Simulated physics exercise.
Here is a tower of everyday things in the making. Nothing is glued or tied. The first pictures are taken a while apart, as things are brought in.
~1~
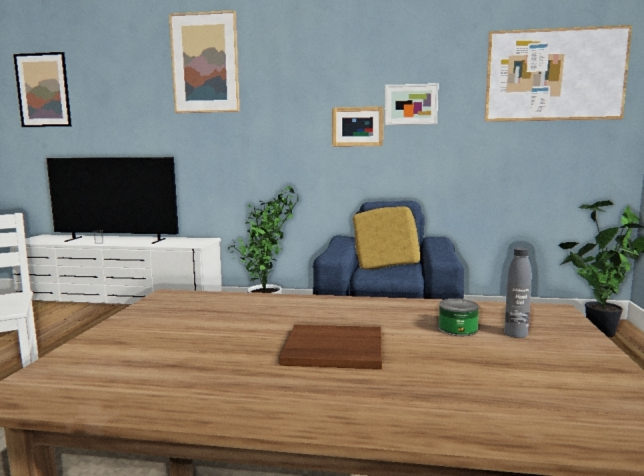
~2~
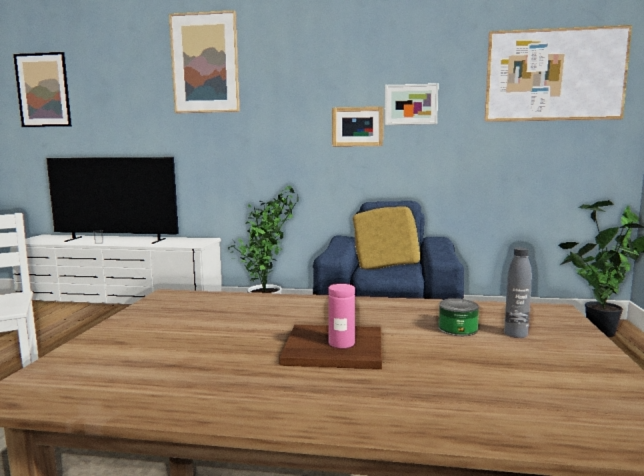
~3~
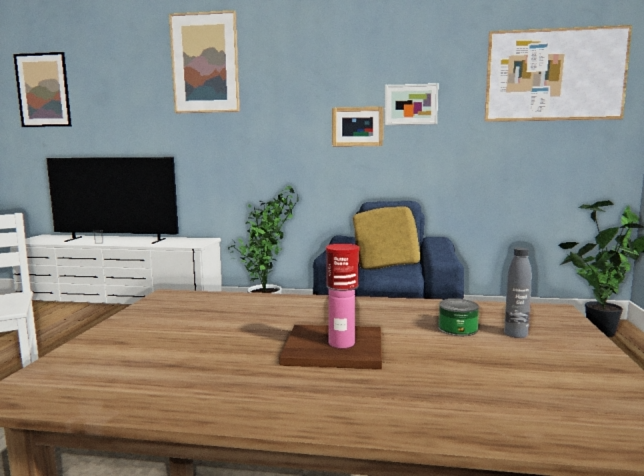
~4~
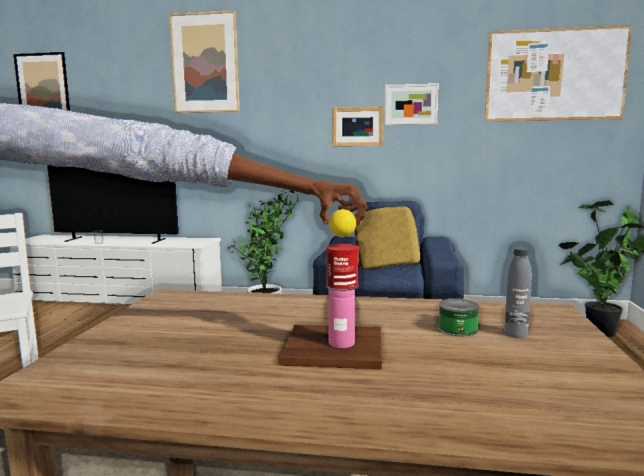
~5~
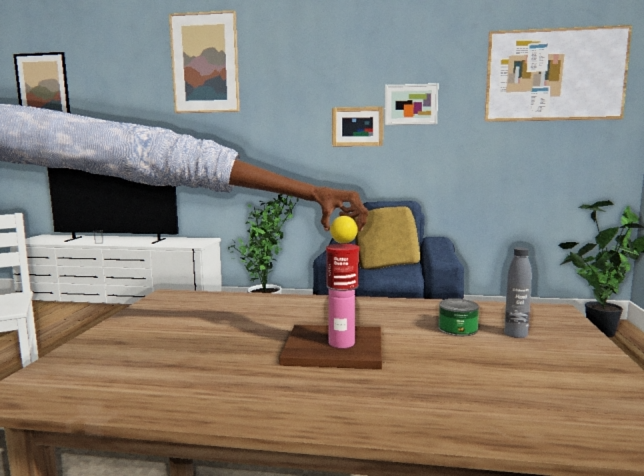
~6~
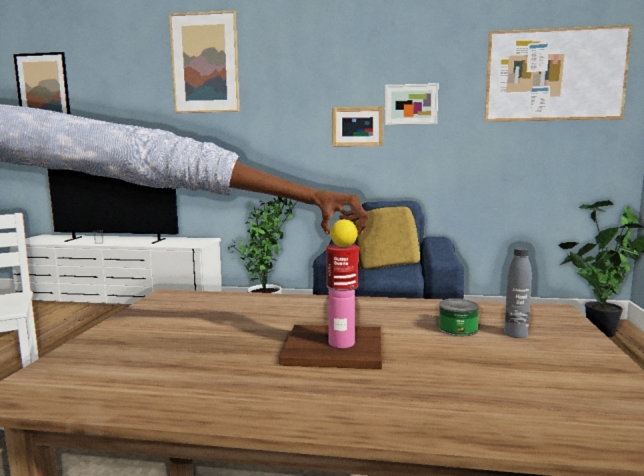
In a blue-walled living room, a wooden table holds a brown board, with a green tub and a grey bottle to its right. A pink jar appears on the board, then a red container on top of it. A hand reaches in from the left and lowers a yellow lemon slightly onto the red container, still holding it.
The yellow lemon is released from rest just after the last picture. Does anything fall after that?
As it turns out, it keeps its balance.
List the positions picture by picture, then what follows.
The last thing is not in view yet, in the first picture.
The last thing is not in view yet, in the second picture.
The last thing is not in view yet; grey bottle (519, 292), in the third picture.
Still above its spot; yellow lemon (342, 223); green tub (458, 317), in the fourth picture.
Still above its spot; yellow lemon (344, 230); brown board (334, 345), in the fifth picture.
Set down, still held; yellow lemon (344, 233); pink jar (342, 315), in the sixth picture.
Then, 0.90 s past the last view, nothing moves.
Then, 1.90 s past the last view, things are still on the move.
Then, 2.60 s past the last view, as before.
Finally, all 6 still in place. Final places as the last picture's camera would see them, yellow lemon near (344, 234). The pile stays up.
